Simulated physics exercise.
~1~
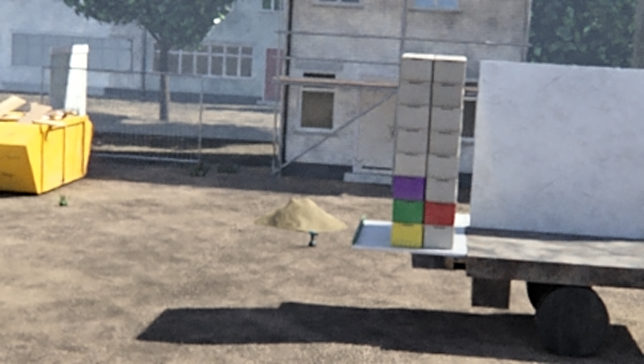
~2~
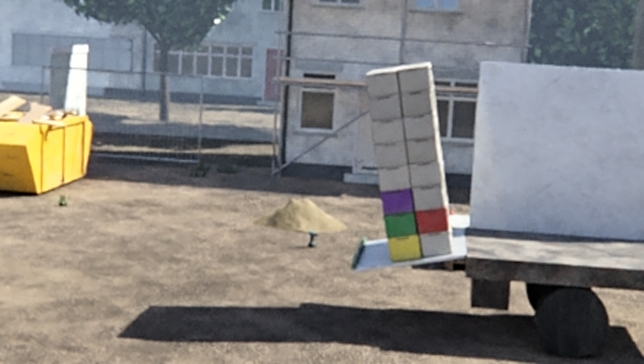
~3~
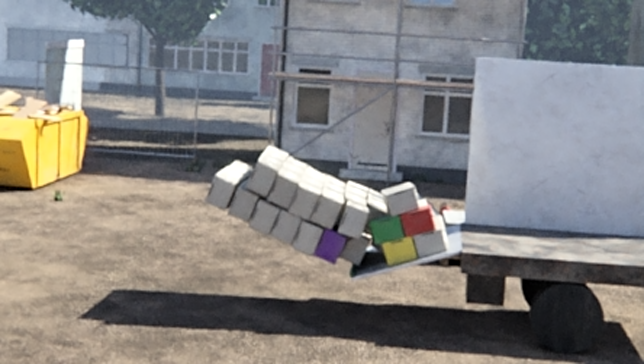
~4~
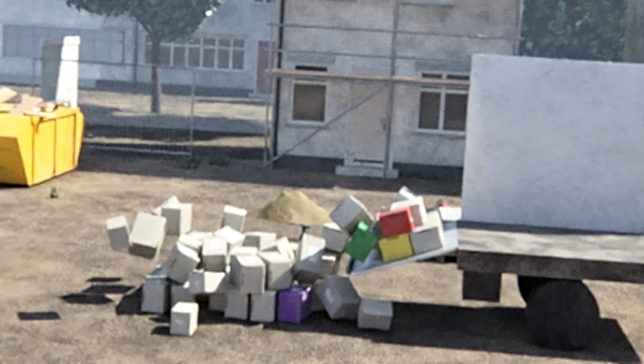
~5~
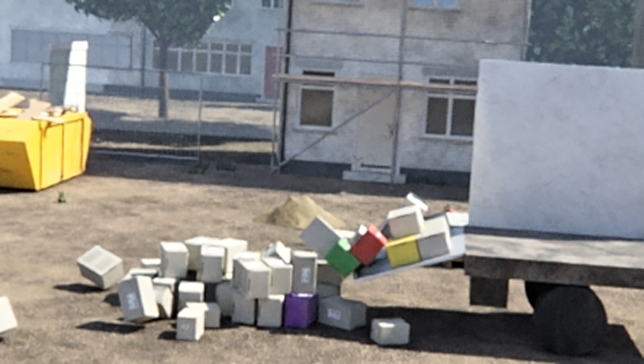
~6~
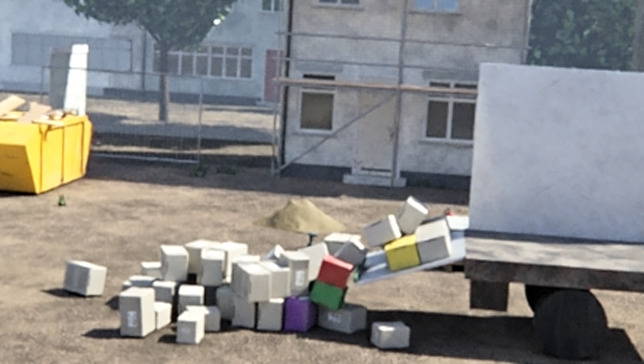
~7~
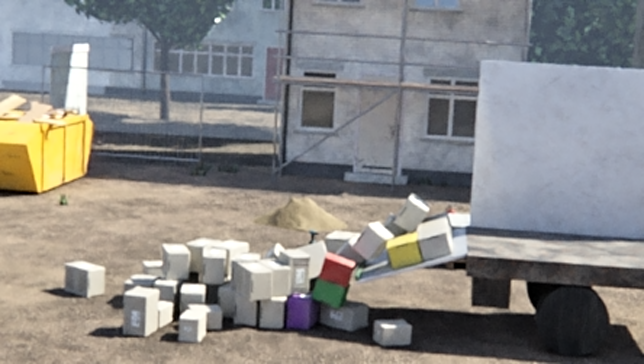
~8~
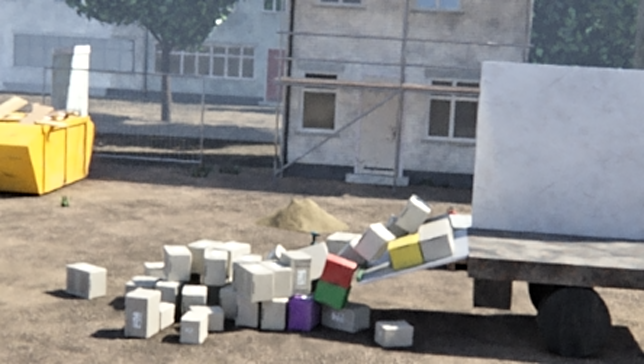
A tall stack of mostly grey boxes on a lorry's tail platform leans left as the platform tilts, then topples and scatters across the dirt; the red and green boxes tumble off afterwards, settling beside the purple one, while the yellow box and a few others stay aboard.
